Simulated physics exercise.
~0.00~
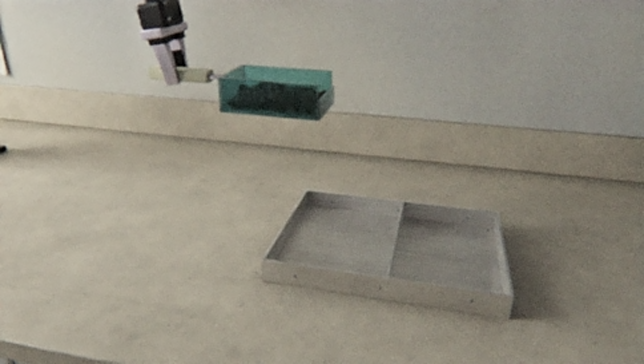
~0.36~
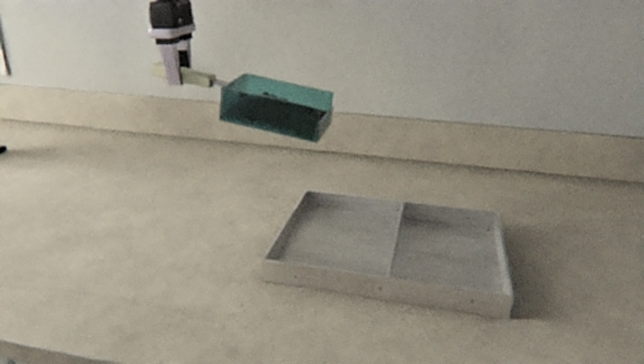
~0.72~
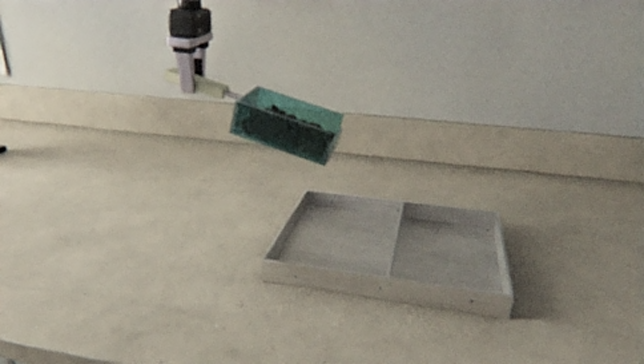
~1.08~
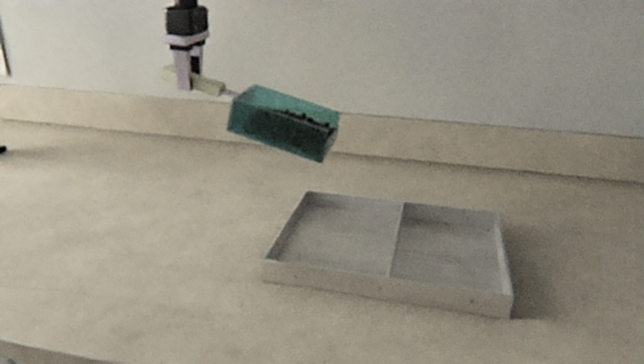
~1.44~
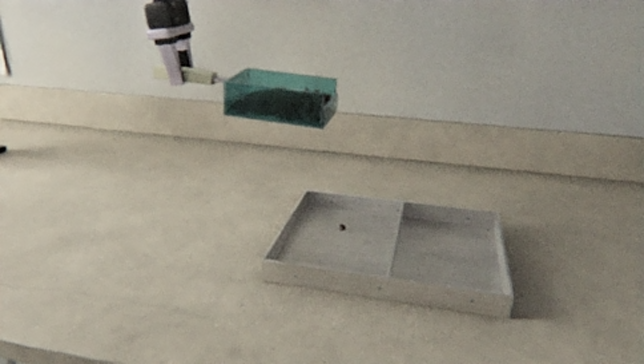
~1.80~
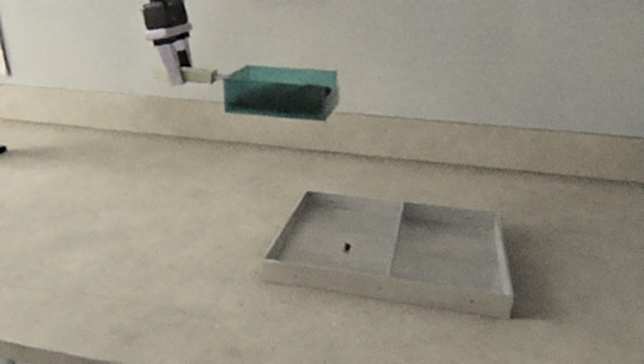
In the video, a robotic arm holds a translucent teal box of dark beans above a divided gray tray, lowers and tilts it slightly, then raises and levels it, leaving a small dark piece in the tray's left section while most remain in the box.
